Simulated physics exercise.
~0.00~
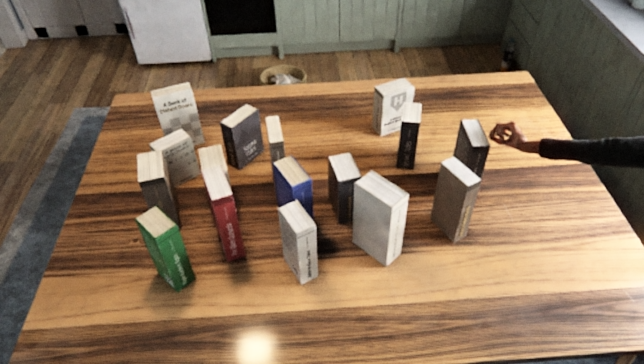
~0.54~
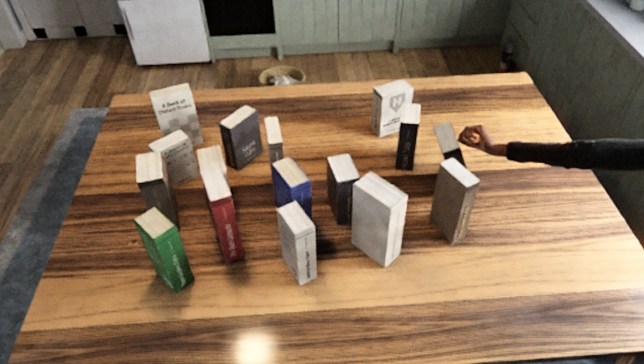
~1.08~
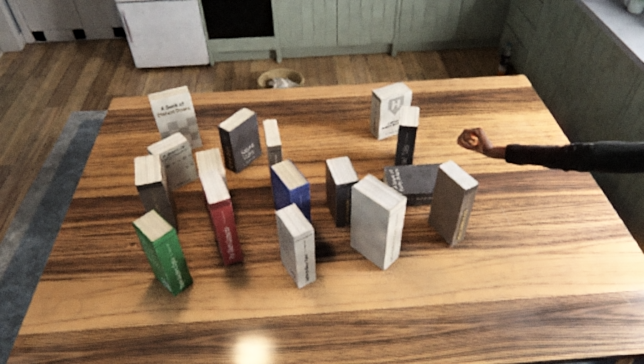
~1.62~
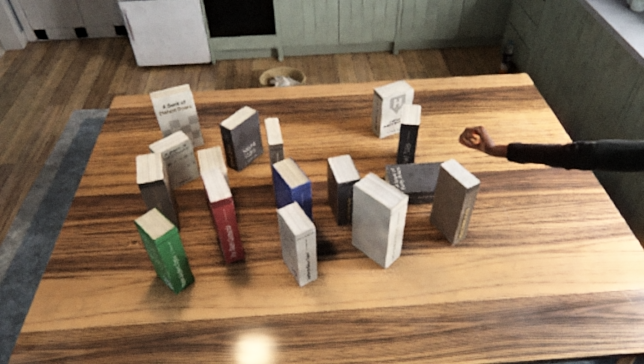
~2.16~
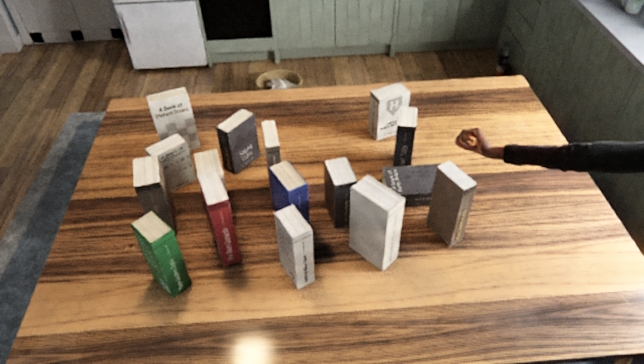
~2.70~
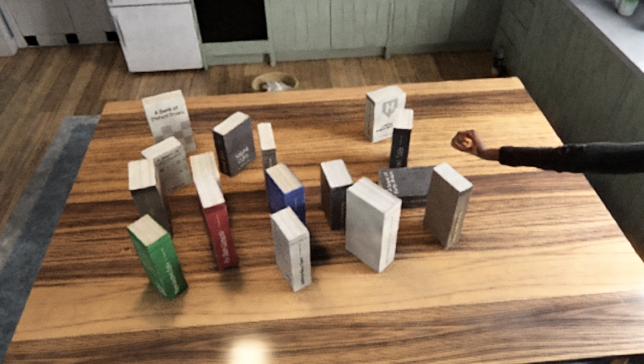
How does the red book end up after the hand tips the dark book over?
The red book is still standing upright in its place on the table at the end.
